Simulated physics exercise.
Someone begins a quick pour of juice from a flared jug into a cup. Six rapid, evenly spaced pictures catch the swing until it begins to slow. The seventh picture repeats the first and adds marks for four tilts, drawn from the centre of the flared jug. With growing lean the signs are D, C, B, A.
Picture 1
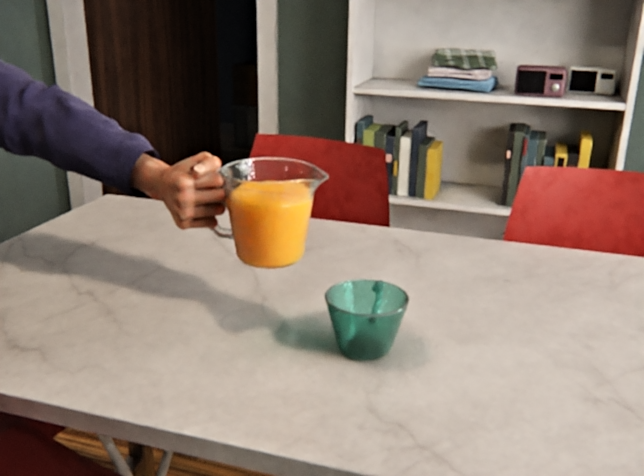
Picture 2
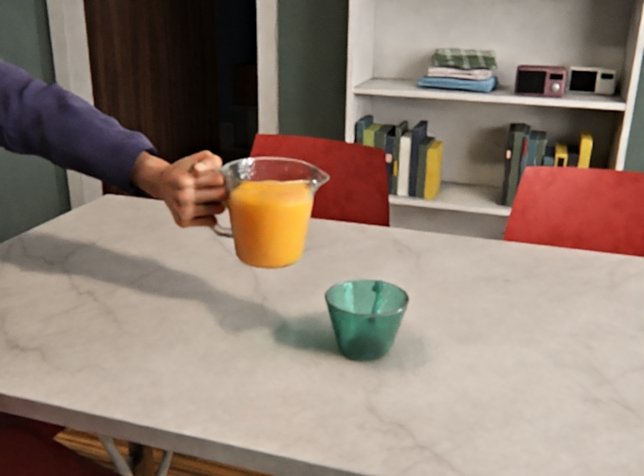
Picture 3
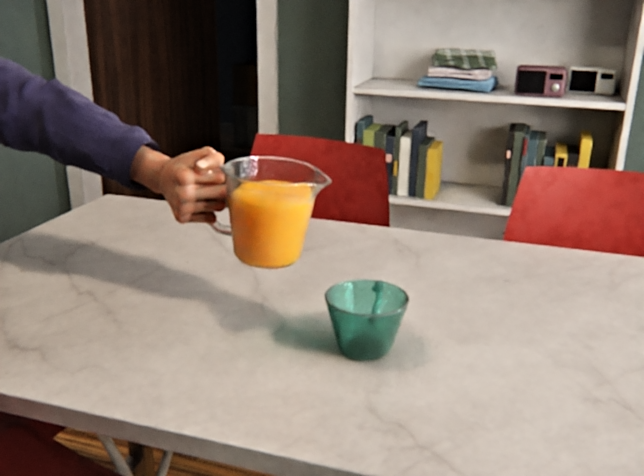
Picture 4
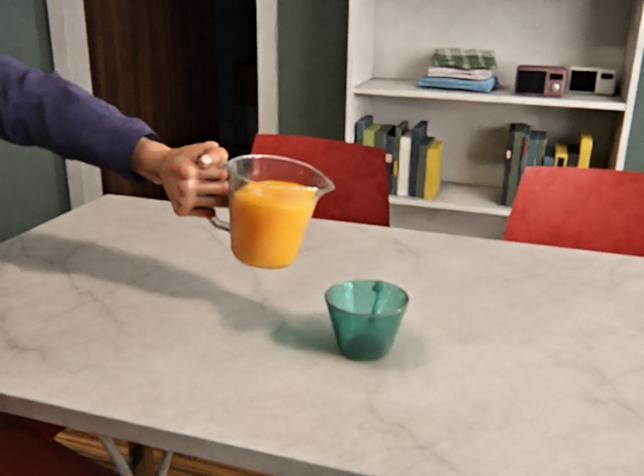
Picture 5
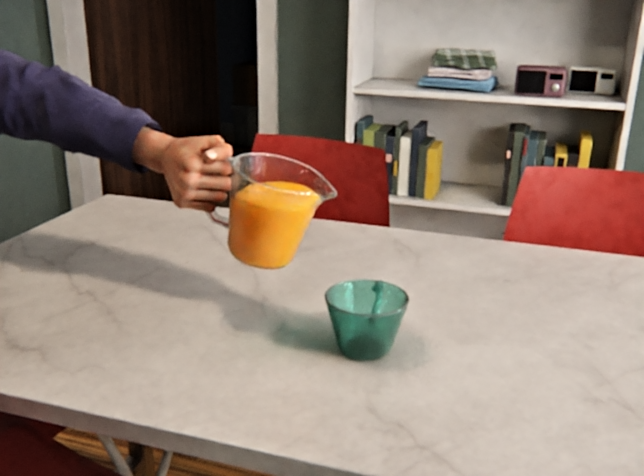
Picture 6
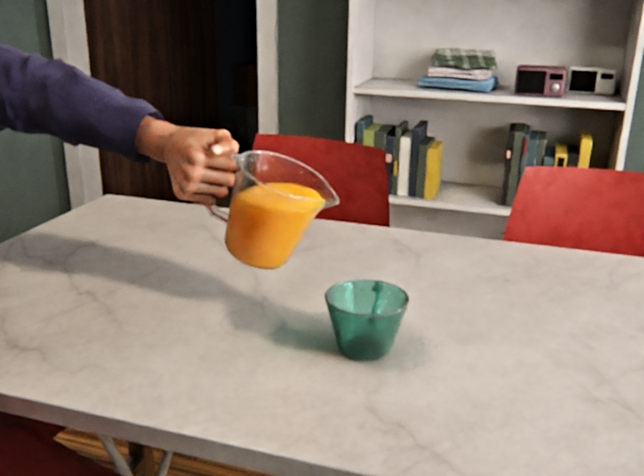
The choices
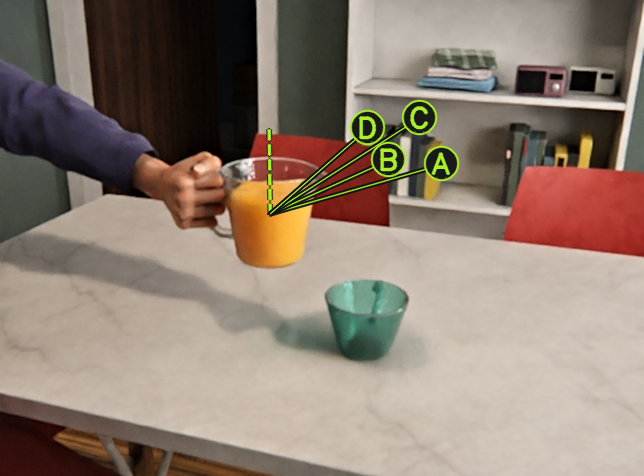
A glass jug of orange juice, held by a hand in a purple sleeve, starts upright above a pale marbled table, to the upper left of an empty green cup. The hand gradually tilts it to the right, its lip dipping slightly while the juice stays inside and the cup stays still.
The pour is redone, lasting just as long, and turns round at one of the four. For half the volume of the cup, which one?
Mark C.
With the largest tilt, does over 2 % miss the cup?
Yes, it does.
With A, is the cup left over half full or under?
Over half.
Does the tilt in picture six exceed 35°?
No.
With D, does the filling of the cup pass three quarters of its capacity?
No.
In lime, A at (425, 169); B at (373, 167); C at (405, 127); D at (355, 139).
If A is chosen, the cup ends with about 74 % of what it can hold; 14 % of the juice is spilt.
If B is chosen, the cup ends with about 67 % of what it can hold; 5 % of the juice is spilt.
If C is chosen, the cup ends with about 49 % of what it can hold; 3 % of the juice is spilt.
If D is chosen, the cup ends with about 33 % of what it can hold.
